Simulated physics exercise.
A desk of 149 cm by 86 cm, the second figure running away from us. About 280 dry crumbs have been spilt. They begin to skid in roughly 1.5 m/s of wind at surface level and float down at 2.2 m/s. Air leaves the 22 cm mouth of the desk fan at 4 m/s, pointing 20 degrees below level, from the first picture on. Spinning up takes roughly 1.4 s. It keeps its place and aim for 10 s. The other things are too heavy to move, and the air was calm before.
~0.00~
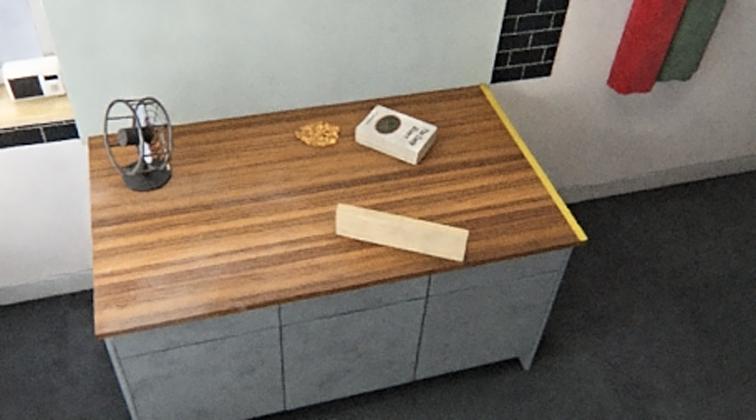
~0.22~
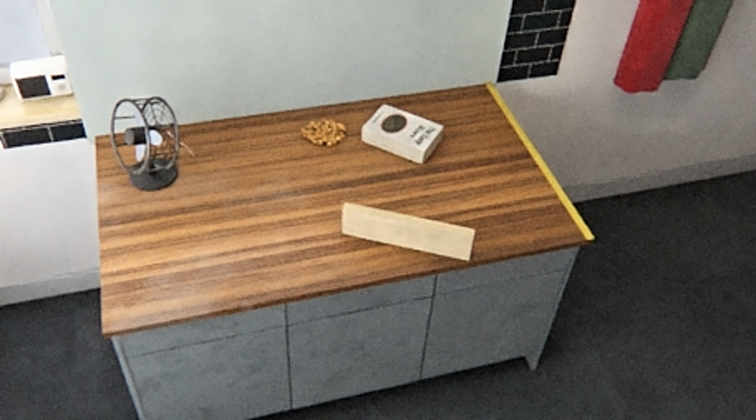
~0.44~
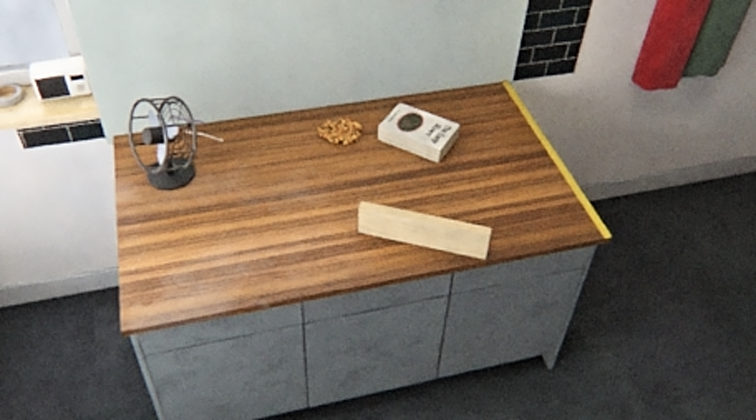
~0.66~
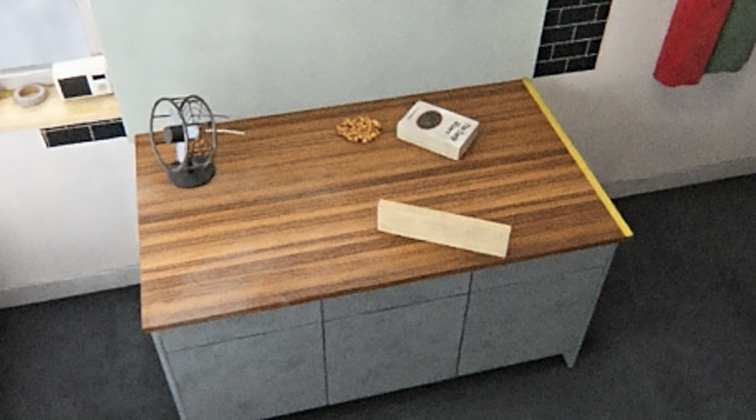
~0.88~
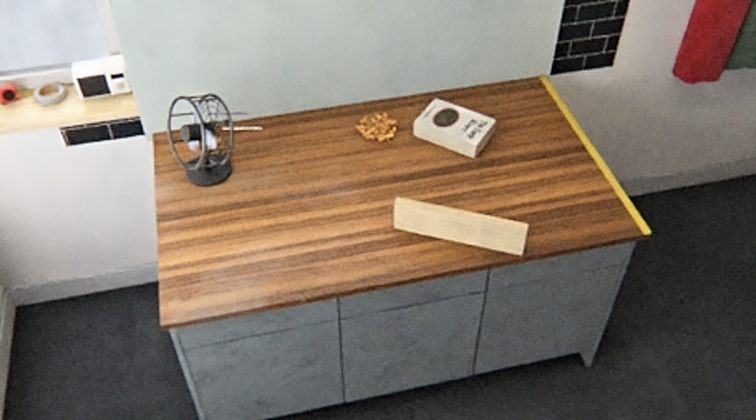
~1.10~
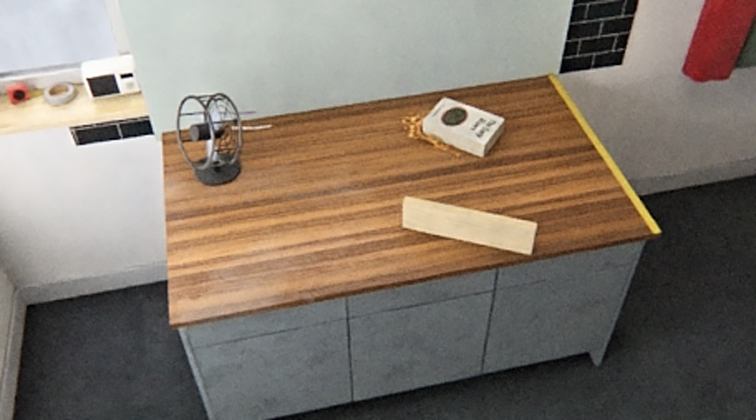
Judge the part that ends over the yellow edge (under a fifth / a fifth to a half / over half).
By then above half are over the yellow edge.
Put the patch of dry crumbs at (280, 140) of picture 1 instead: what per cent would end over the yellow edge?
Then about 60 %.
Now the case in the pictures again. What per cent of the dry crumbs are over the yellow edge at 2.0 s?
About 40 %.
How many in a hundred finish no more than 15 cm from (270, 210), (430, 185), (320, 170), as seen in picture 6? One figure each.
In turn about 0 %, 0 %, 0 %.
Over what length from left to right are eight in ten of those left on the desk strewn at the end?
Roughly 50 cm.
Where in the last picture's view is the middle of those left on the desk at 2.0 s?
Around (461, 147).
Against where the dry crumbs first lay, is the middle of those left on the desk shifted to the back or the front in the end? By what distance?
To the front, by about 25 cm.
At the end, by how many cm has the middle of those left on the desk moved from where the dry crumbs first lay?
About 50 cm.
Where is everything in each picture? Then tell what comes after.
In the first picture, the middle of the dry crumbs is near (318, 135), none has stirred yet and the mouth of the desk fan is at (138, 136).
In the second picture, the middle of the dry crumbs is near (324, 133), none has stirred yet and the yellow edge is centred on (537, 152).
In the third picture, the middle of the dry crumbs is near (341, 132), none has stirred yet, the top of a book is at (419, 125) and the top of a board is at (425, 217).
In the fourth picture, the middle of the dry crumbs is near (360, 130) and none has stirred yet.
In the fifth picture, the middle of the dry crumbs is near (379, 128), the farthest in sight from the desk fan is at (396, 121) and about 10 % have left their places.
In the sixth picture, the middle of the dry crumbs is near (424, 124), the farthest in sight from the desk fan is at (435, 106) and all have left their places.
After 2.0 s, 36 % are over the yellow edge; the middle of those still in play is near (462, 149); 46 % have settled or left.
After 3.2 s, 46 % are over the yellow edge; the middle of those still in play is near (524, 155); 58 % have settled or left.
After 5.5 s, 57 % are over the yellow edge; the middle of those still in play is near (519, 152); 68 % have settled or left.
After 10.0 s, at the end, 66 % are over the yellow edge; the middle of those still in play is near (534, 152).
